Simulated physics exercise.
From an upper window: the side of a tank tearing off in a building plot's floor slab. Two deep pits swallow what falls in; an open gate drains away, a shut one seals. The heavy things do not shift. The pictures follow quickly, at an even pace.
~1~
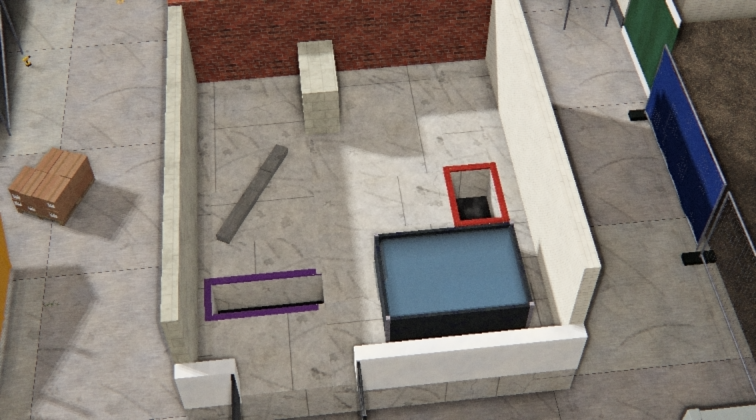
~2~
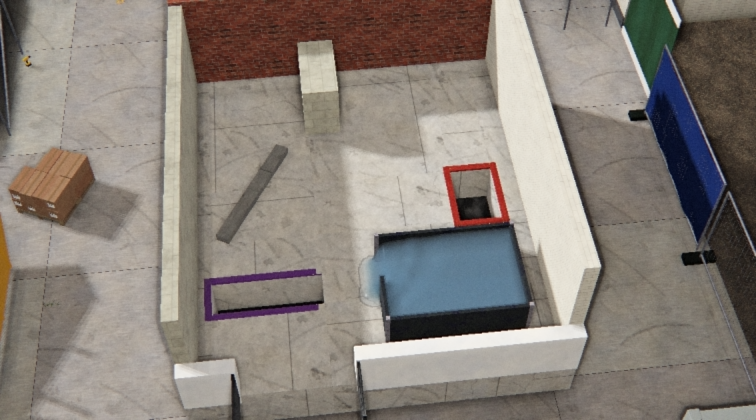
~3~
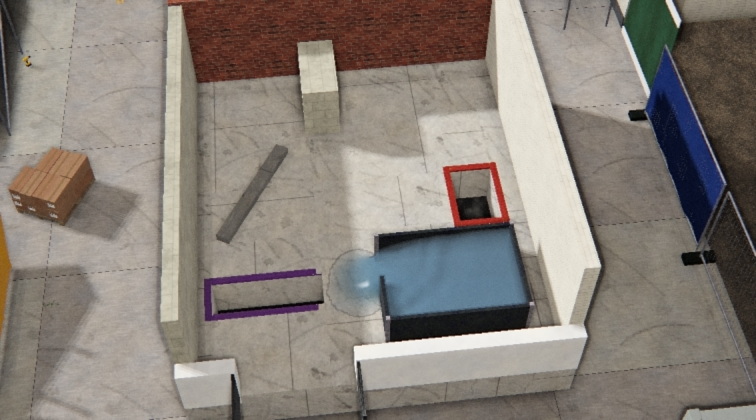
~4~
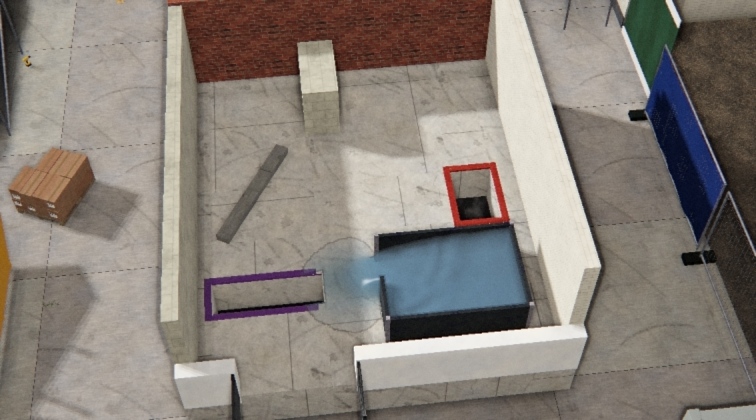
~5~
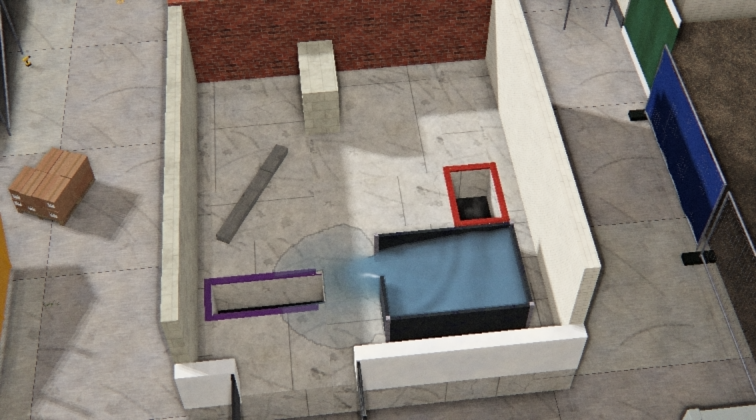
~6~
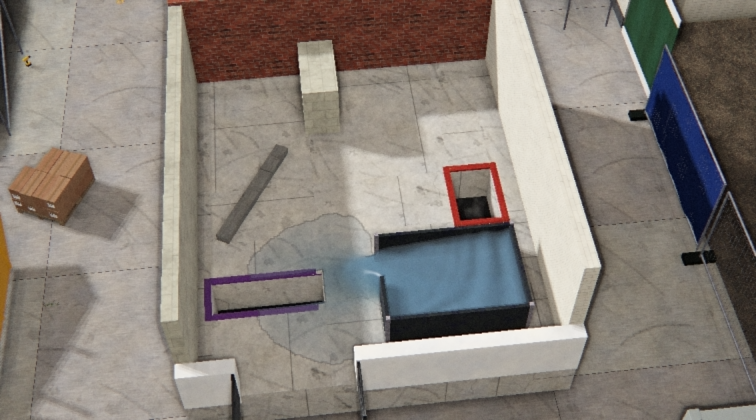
Water pouring from the open left side of a dark tank, spreading leftward across a walled concrete floor around a purple-edged pit.
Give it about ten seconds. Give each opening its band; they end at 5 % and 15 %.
The gate takes from 5 to 15 %; the purple pit takes above 15 %; the red pit takes not even 5 %.
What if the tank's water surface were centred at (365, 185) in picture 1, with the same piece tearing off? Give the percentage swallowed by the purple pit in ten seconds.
Per cent: Purple 40.
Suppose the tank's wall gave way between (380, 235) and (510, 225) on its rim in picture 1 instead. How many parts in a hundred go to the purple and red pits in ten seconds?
Parts in a hundred: Purple 6, red 45.
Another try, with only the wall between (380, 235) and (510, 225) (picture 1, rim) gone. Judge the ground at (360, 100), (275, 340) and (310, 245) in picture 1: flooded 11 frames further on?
In that order: Under water, no water, free of water.
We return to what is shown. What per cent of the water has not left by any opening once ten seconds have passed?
Some 44 per cent.
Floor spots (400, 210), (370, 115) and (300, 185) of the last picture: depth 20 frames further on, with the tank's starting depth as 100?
Roughly 0, 2 and 10 per cent, in turn.
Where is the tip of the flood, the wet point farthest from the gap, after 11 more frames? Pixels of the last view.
Roughly at (199, 190).
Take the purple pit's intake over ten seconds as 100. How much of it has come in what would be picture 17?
Near 30 in a hundred.
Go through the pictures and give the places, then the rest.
The first frame shows still water in the open tank at (452, 272).
In the second frame, the front is at (371, 303), out from the gap at (381, 272).
In the third frame, the front is at (338, 303), out from the gap at (381, 274).
In the fourth frame, water pours out at (381, 274) and has run to (309, 267).
In the fifth frame, the front is at (281, 267), out from the gap at (381, 274).
In the sixth frame, water pours out at (381, 274) and has run to (256, 264).
A moment on, water covers 25 % of the floor; the gate 0 %, the purple pit 9 %, the red pit 0 %.
Next, water covers 30 % of the floor; the gate 1 %, the purple pit 16 %, the red pit 0 %.
Then, water covers 35 % of the floor; the gate 2 %, the purple pit 24 %, the red pit 0 %.
Later, water covers 55 % of the floor; the gate 4 %, the purple pit 37 %, the red pit 0 %.
In the end, water covers 60 % of the floor; the gate 7 %, the purple pit 48 %, the red pit 1 %.
